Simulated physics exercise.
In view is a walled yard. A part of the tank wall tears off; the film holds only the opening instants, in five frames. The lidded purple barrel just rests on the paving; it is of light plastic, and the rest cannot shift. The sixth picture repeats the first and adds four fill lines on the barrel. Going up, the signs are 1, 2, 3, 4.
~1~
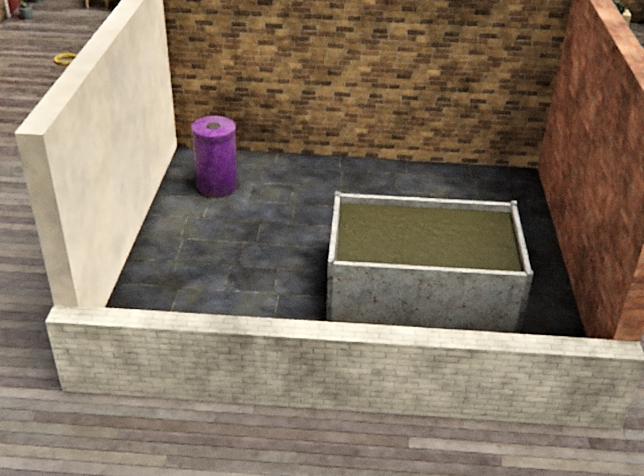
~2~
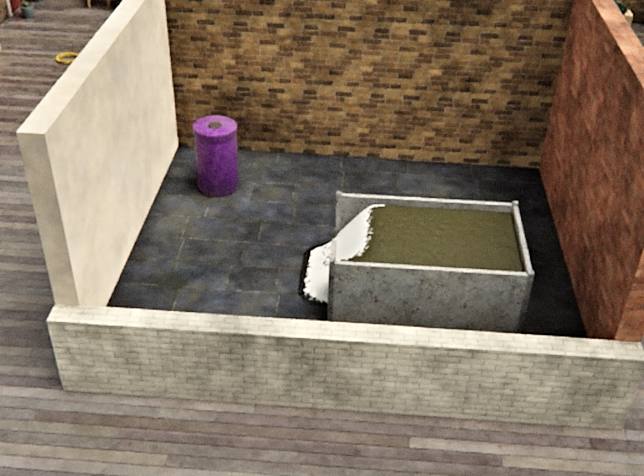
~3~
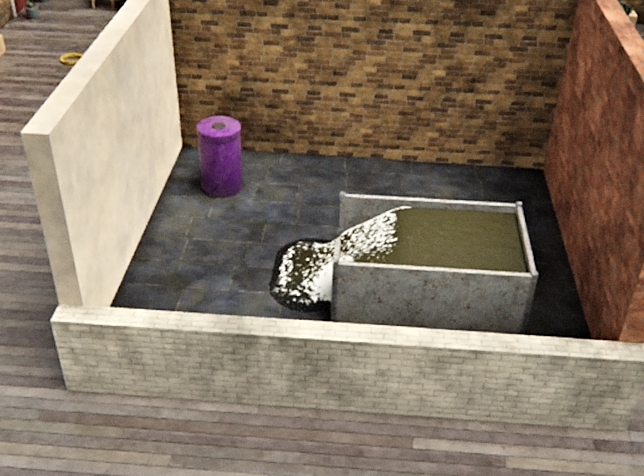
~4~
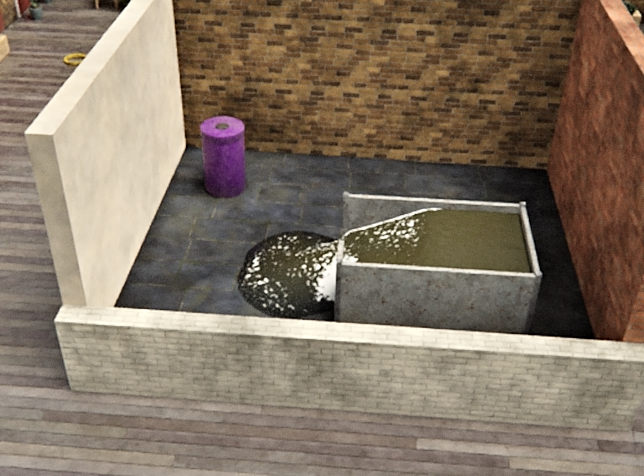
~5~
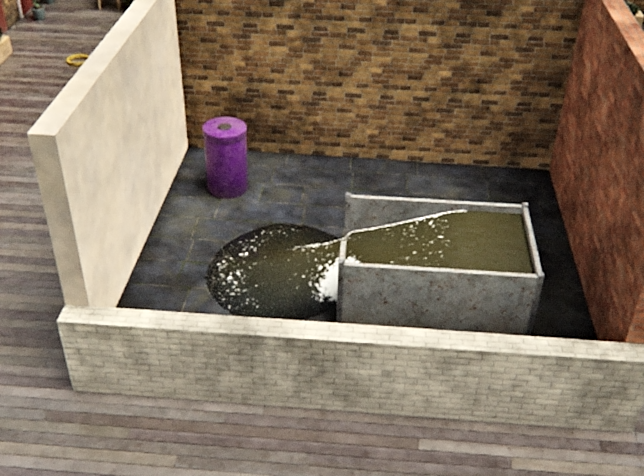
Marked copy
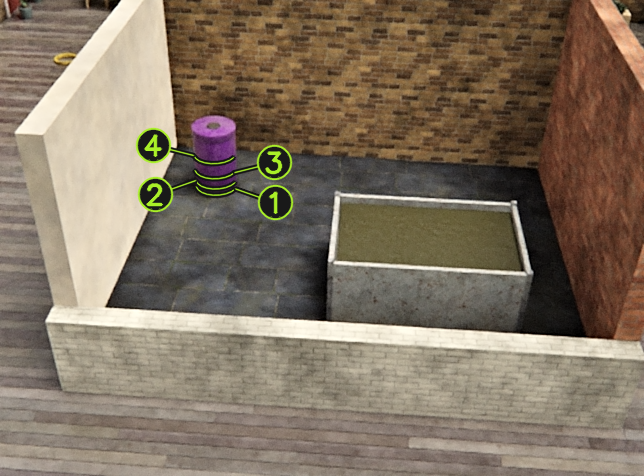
A walled yard with a dark tiled floor, surrounded by wooden decking, is seen from above and in front. A purple barrel stands at the back left near a cream wall, with patterned brick behind, a reddish wall at right, and a grey tank of murky greenish water right of centre. Foaming water pours from the tank's left end and spreads leftward in a widening dark pool, while the view shifts very slightly.
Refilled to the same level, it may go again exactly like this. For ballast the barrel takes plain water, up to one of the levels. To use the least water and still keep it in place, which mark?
I would pick line 3.
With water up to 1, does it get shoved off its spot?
Yes.
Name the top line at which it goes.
It is 2.
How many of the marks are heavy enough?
Two of the four.
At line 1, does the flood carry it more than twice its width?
Yes.
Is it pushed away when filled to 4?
No, not at all.
In lime, 1 at (213, 195); 2 at (212, 188); 3 at (212, 178); 4 at (211, 163); from the bottom up 1, 2, 3, 4.
With 1, it is pushed about 5 times its own width away.
With 2, it is pushed about its own width away.
With 3, it does not move.
With 4, it does not move.
